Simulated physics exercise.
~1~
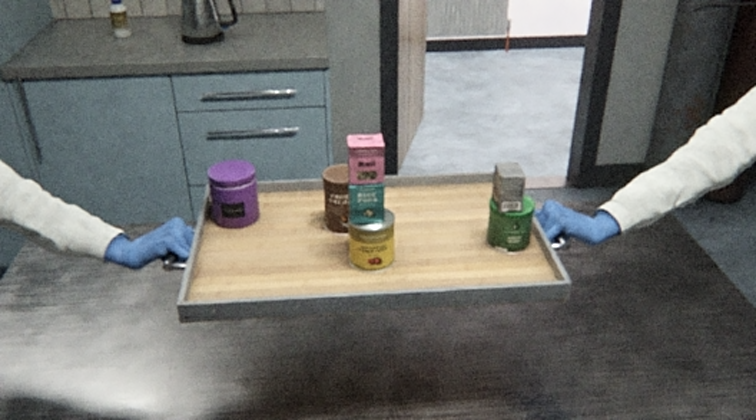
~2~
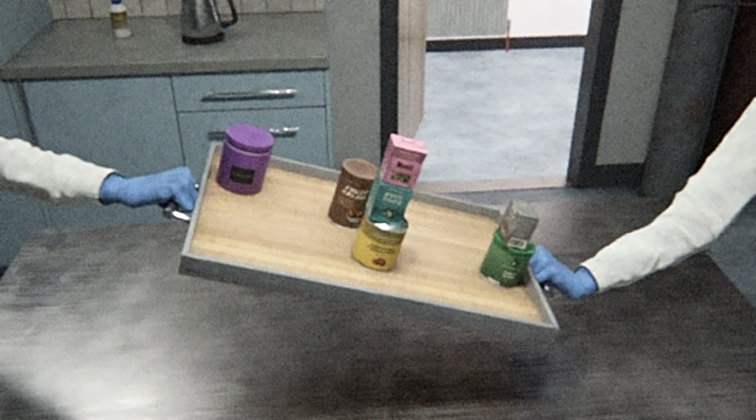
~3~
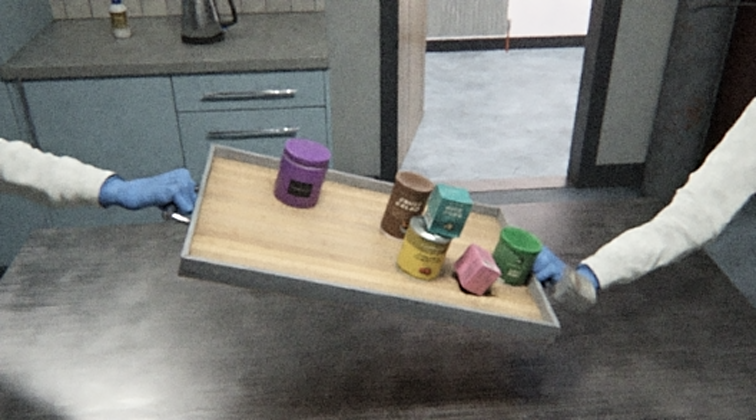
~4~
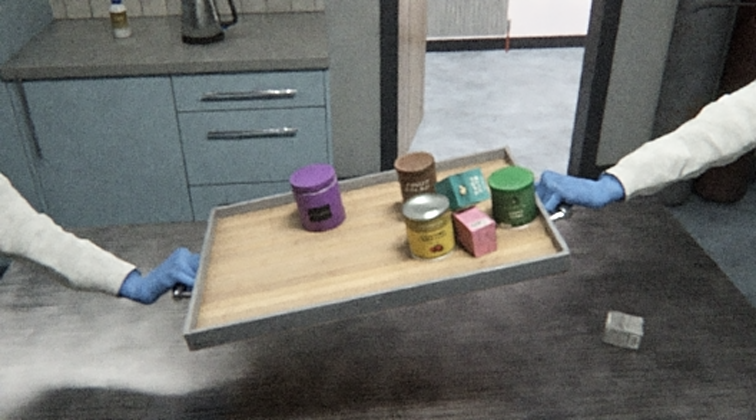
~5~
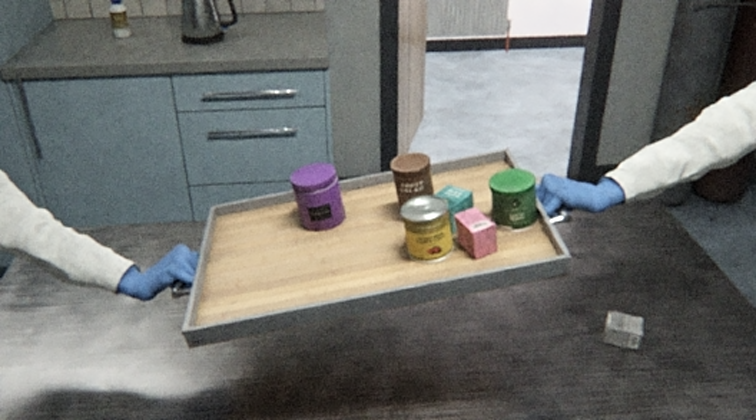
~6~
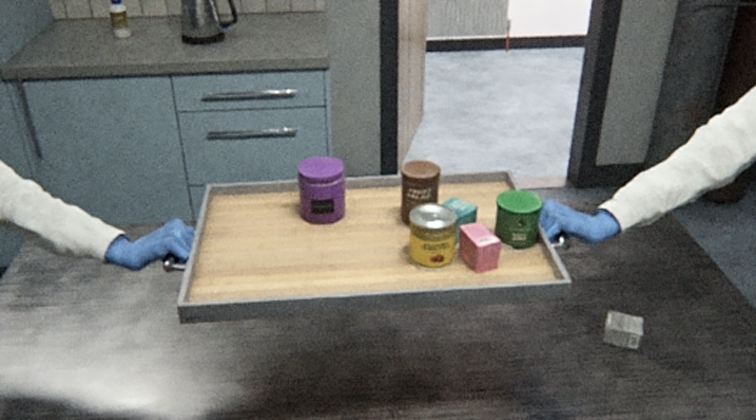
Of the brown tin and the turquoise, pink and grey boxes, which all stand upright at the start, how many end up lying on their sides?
Three of them end up on their sides, namely the turquoise, pink and grey boxes. The brown tin is still standing.
